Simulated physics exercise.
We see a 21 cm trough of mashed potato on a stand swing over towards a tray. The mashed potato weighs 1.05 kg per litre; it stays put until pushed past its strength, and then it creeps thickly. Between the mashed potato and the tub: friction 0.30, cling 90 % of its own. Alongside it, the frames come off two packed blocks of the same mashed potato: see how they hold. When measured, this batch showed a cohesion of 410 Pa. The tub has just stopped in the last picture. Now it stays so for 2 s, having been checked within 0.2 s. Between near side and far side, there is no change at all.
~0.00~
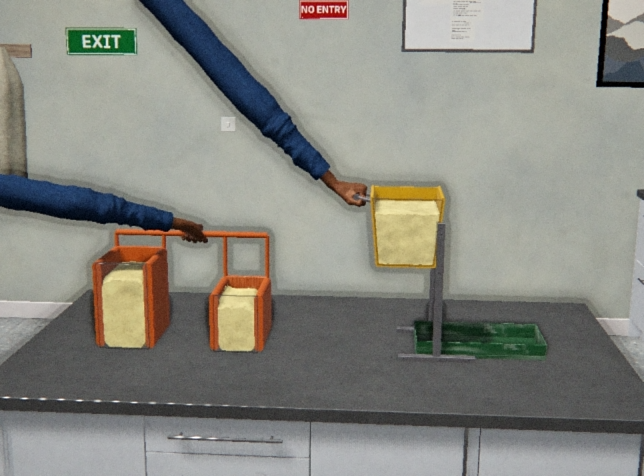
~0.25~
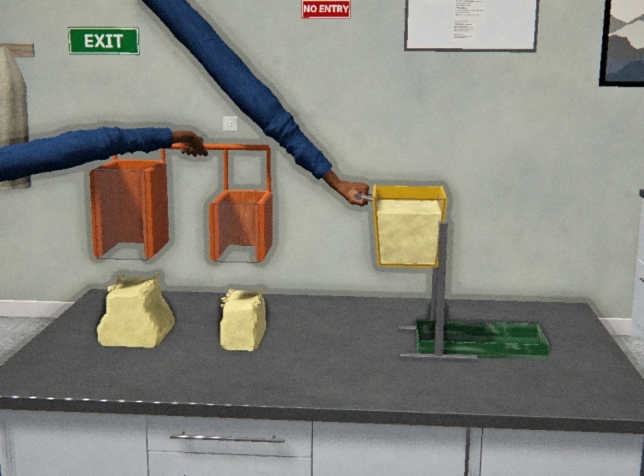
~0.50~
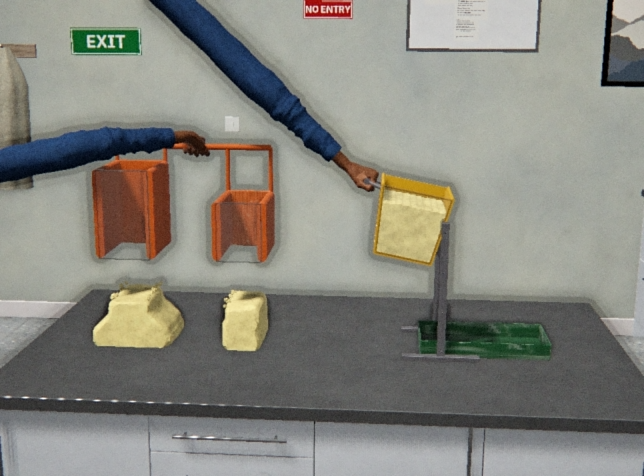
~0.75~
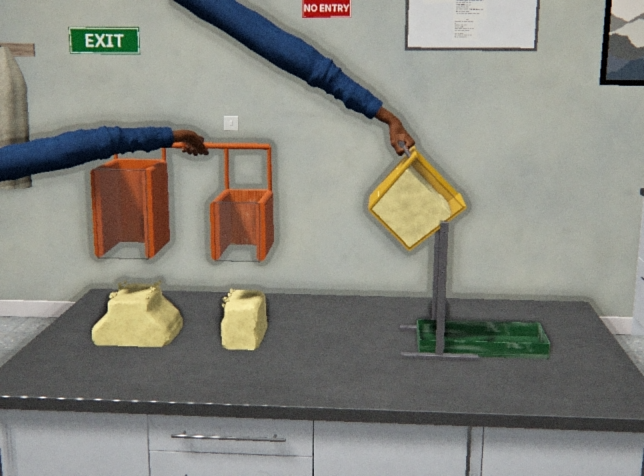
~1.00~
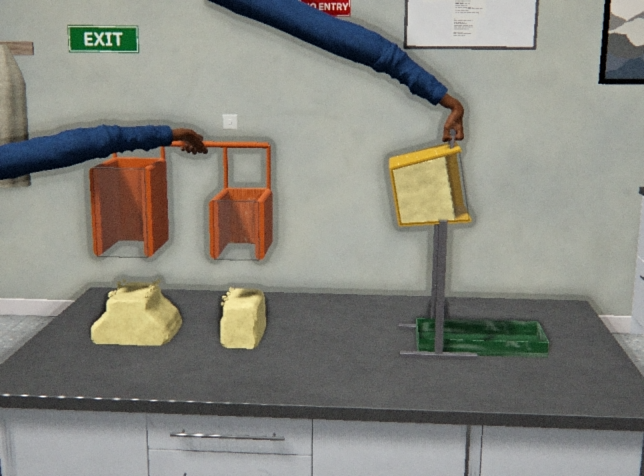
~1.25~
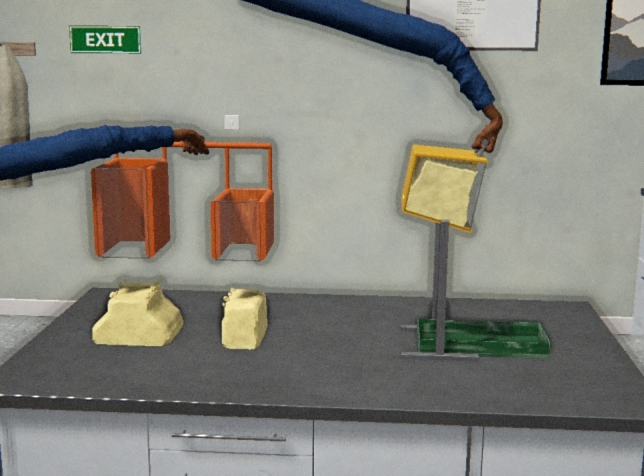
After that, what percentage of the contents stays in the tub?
39 %.
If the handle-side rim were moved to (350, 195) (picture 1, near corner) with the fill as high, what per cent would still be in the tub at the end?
25 %, roughly.
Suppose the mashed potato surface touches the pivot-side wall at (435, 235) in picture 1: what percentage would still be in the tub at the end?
75 %.
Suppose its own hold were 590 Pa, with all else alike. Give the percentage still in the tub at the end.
Around 65 per cent.
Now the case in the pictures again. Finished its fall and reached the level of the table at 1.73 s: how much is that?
Down at that time: Approx. 0 %.
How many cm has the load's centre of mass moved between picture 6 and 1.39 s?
Measured shift, roughly 4 cm.
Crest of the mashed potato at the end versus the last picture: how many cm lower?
Roughly 11 cm.
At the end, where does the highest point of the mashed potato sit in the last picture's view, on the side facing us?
About (435, 197).
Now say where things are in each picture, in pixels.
Handle-side rim at (374, 198), tilt 0 degrees; highest point of the mashed potato at (381, 212); test blocks 23 cm, 15 cm high (left to right), in the first picture.
Handle-side rim at (376, 197), tilt 0 degrees; highest point of the mashed potato at (383, 212); test blocks 18 cm, 15 cm high (left to right), in the second picture.
Handle-side rim at (385, 185), tilt 11 degrees; highest point of the mashed potato at (388, 202); test blocks 16 cm, 15 cm high (left to right), in the third picture.
Handle-side rim at (417, 157), tilt 45 degrees; highest point of the mashed potato at (406, 173); test blocks 16 cm, 15 cm high (left to right), in the fourth picture.
Handle-side rim at (460, 152), tilt 80 degrees; highest point of the mashed potato at (441, 159); test blocks 16 cm, 15 cm high (left to right), in the fifth picture.
Handle-side rim at (487, 164), tilt 100 degrees; highest point of the mashed potato at (430, 162); test blocks 16 cm, 15 cm high (left to right), in the sixth picture.
By 1.39 s, the tub is at 100 degrees and holds 88 %.
By 1.56 s, the tub is at 100 degrees and holds 57 %.
By 1.73 s, the tub is at 100 degrees and holds 41 %.
By 1.90 s, the tub is at 100 degrees and holds 39 %.
By 3.25 s, at the end, the tub is at 100 degrees and holds 39 %.
